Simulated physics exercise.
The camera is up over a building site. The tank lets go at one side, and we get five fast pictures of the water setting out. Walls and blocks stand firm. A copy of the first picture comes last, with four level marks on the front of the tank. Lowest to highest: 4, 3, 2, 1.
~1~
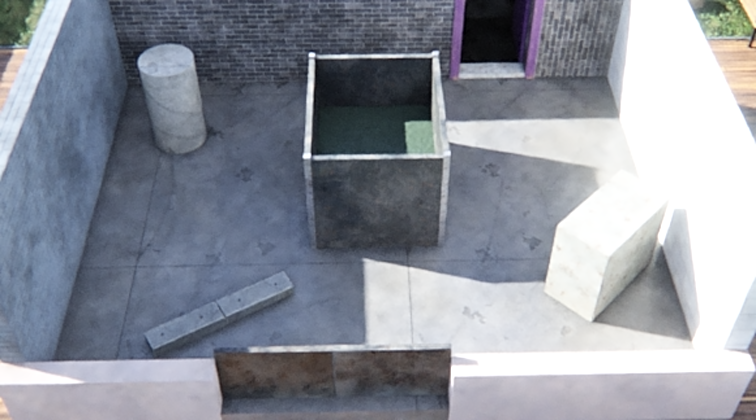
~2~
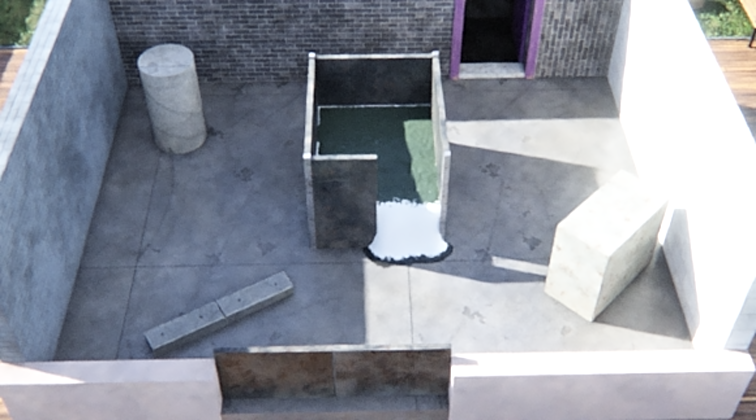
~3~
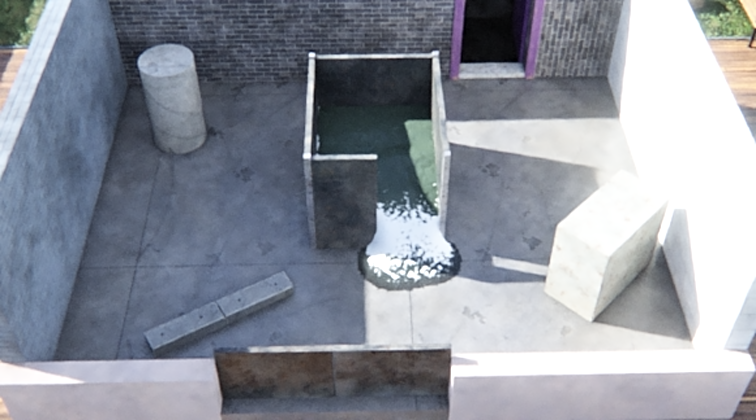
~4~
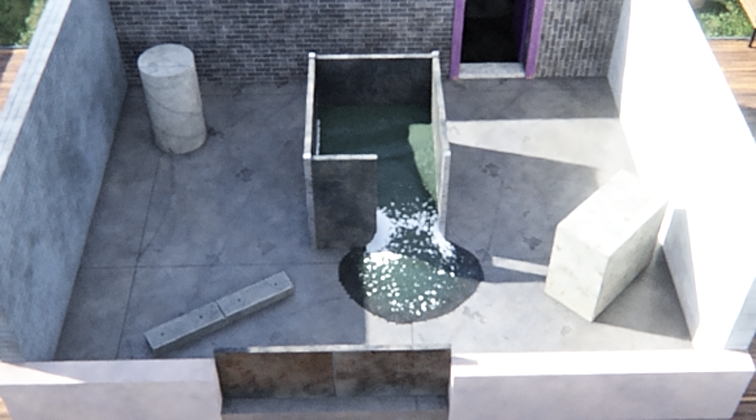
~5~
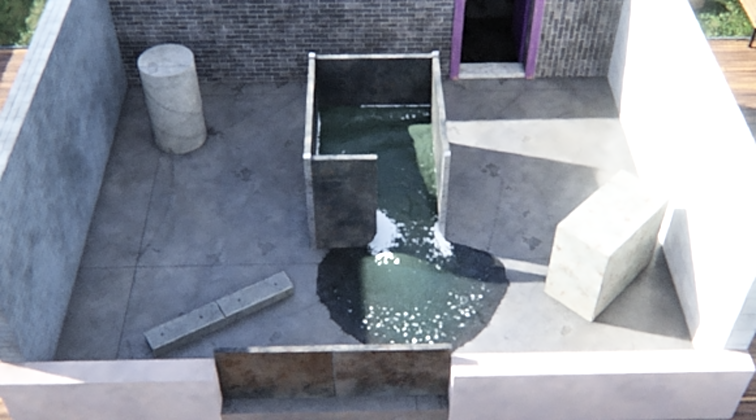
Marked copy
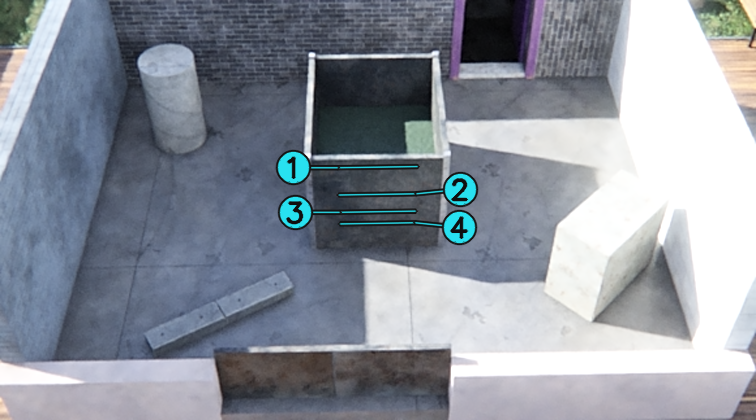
In the video, an open-topped tank of dark green water stands in a walled concrete yard; part of its front opens, and water pours through the gap, foaming white and spreading across the floor in a widening rounded pool.
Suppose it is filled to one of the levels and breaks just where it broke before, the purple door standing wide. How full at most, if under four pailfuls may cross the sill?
Choose 2.
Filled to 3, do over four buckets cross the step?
No, that is safe.
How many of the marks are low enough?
Three.
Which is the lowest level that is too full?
Here it is level 1.
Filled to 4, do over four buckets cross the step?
No.
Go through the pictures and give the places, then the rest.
In the first frame, water in the tank at rest, its middle at (375, 152); foot of the purple doorway at (491, 78); shut gate at (333, 353).
In the second frame, 1 % of the ground under water, visible out to (443, 249).
In the third frame, 2 % of the ground under water, visible out to (380, 280).
In the fourth frame, 4 % of the ground under water, visible out to (398, 315).
In the fifth frame, 8 % of the ground under water, visible out to (488, 304).
In cyan, 1 at (377, 167); 2 at (377, 194); 3 at (377, 211); 4 at (377, 223); from the bottom up 4, 3, 2, 1.
With 1, about 9 bucketfuls get in.
With 2, a splash gets over, under a bucket.
With 3, nothing gets over.
With 4, nothing gets over.
